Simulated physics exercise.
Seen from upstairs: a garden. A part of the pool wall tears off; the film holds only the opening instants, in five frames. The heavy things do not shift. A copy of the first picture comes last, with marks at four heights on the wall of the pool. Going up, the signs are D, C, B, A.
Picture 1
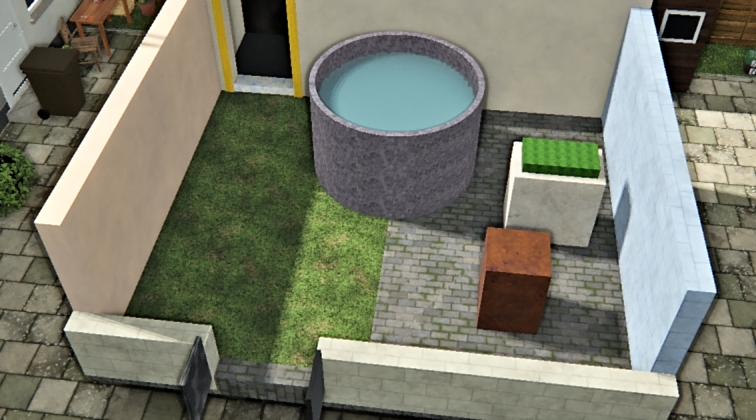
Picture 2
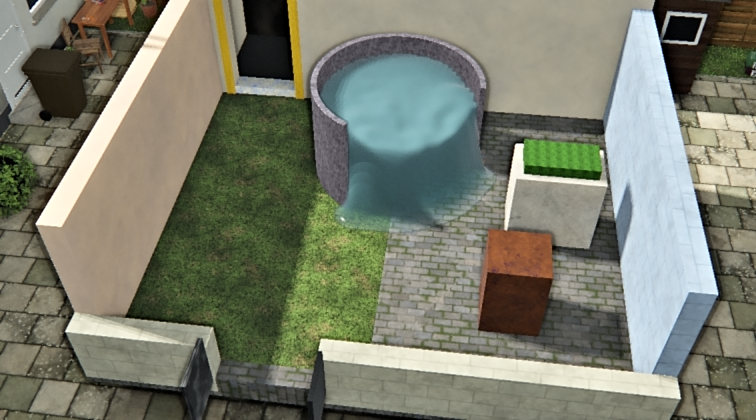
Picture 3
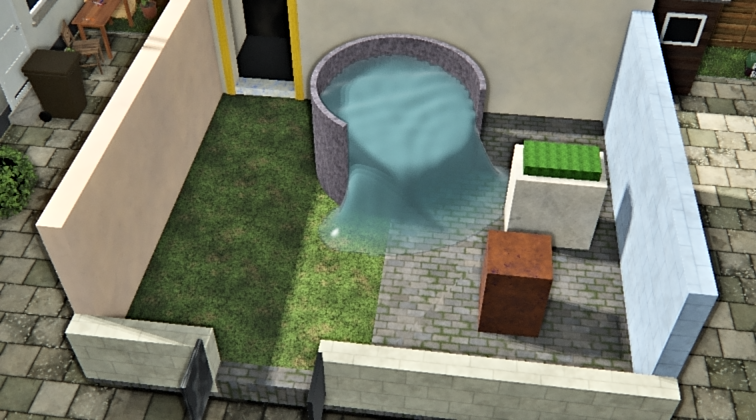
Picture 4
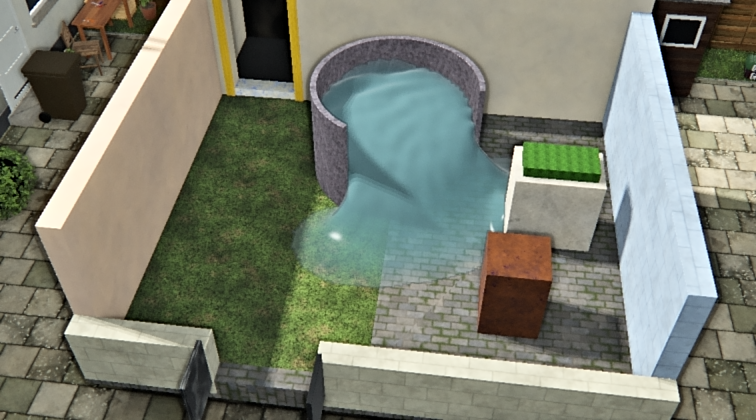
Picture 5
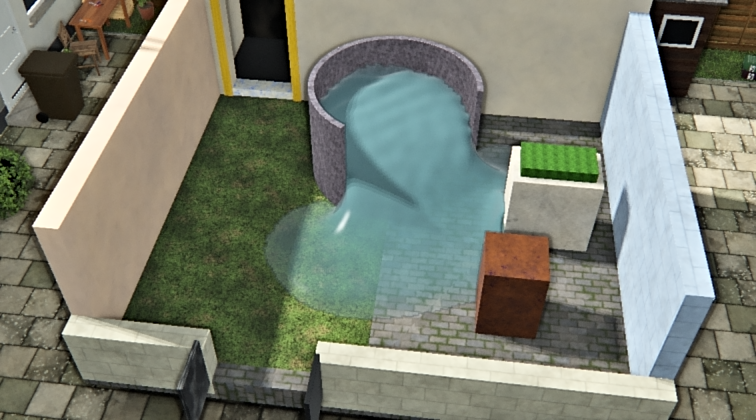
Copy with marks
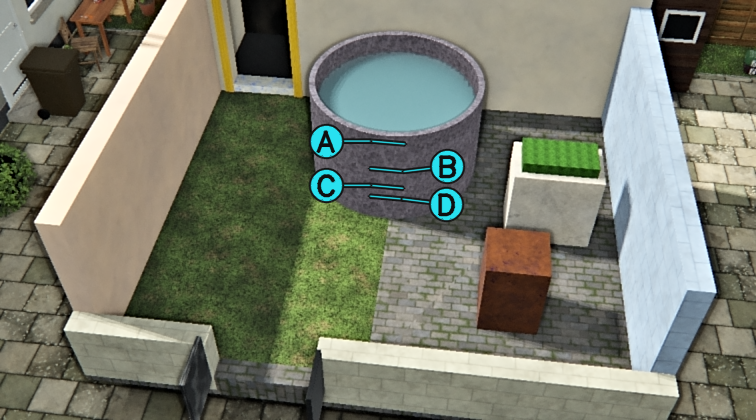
A round, dark stone pool filled with blue-green water stands against the back wall of a small walled yard, seen from upstairs. Grass lies on the left below a yellow-framed doorway, with grey paving, a pale planter topped with green and a rust-brown block on the right, and an open gate in front. The pool's front side vanishes and water pours forward, spreading across grass and paving.
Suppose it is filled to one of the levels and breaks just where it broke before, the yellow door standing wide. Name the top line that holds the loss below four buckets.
The limit is B.
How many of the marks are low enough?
Three of the four.
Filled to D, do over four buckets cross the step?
No, that is safe.
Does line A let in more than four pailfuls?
Yes.
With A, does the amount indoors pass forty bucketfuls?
No, less.
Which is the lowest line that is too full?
It is A.
On the marked copy, A at (387, 142); B at (386, 170); C at (386, 186); D at (386, 197); from the bottom up D, C, B, A.
With A, about 13 bucketfuls get in.
With B, a bucket or two gets in.
With C, nothing gets over.
With D, nothing gets over.
